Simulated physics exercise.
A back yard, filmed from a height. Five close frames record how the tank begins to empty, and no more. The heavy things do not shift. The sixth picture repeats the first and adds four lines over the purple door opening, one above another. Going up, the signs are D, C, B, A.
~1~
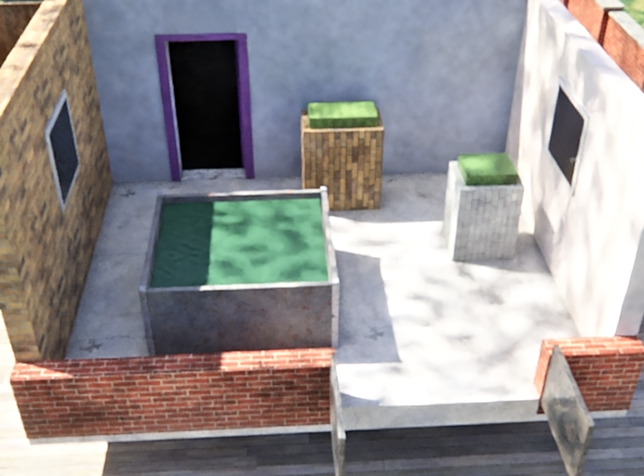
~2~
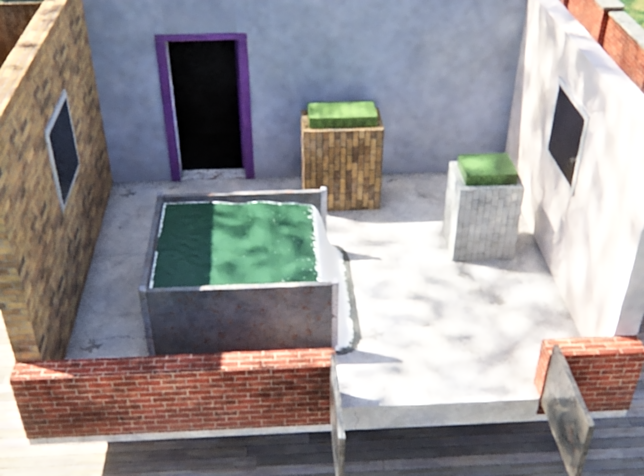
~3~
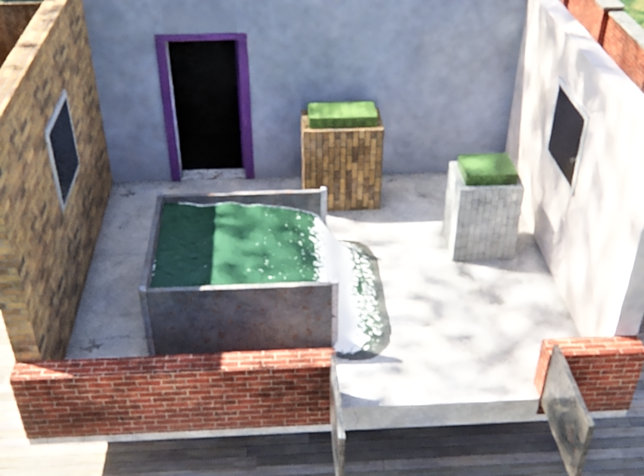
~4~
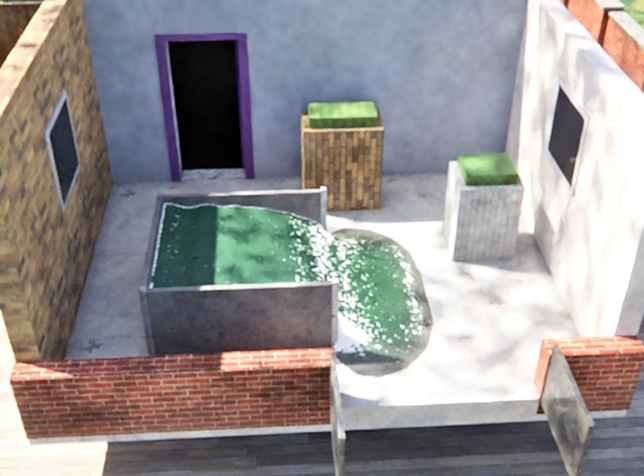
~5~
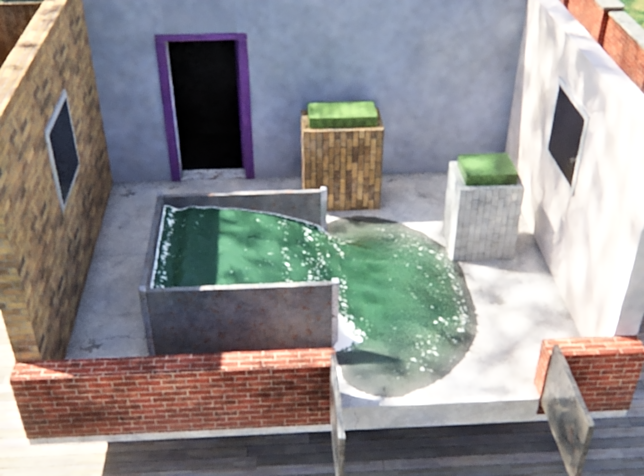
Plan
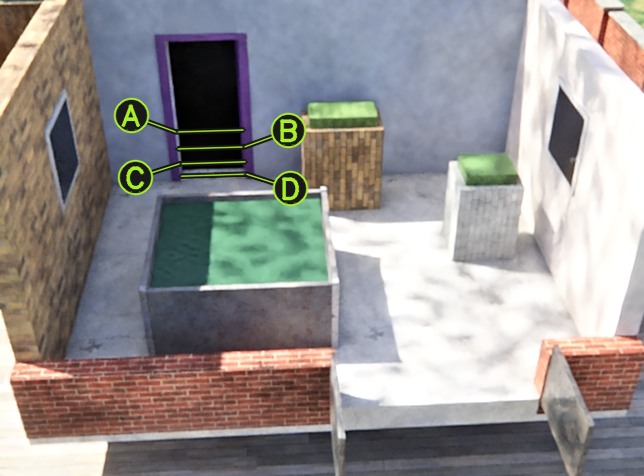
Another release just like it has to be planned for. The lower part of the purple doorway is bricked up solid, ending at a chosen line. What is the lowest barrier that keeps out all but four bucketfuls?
Line D just does it.
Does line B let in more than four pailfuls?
No.
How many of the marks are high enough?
All of them.
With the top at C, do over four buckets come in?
No, that is safe.
In lime, A at (209, 131); B at (211, 147); C at (212, 162); D at (213, 175); from the bottom up D, C, B, A.
If A is chosen, nothing gets over.
If B is chosen, nothing gets over.
If C is chosen, nothing gets over.
If D is chosen, a splash gets over, under a bucket.
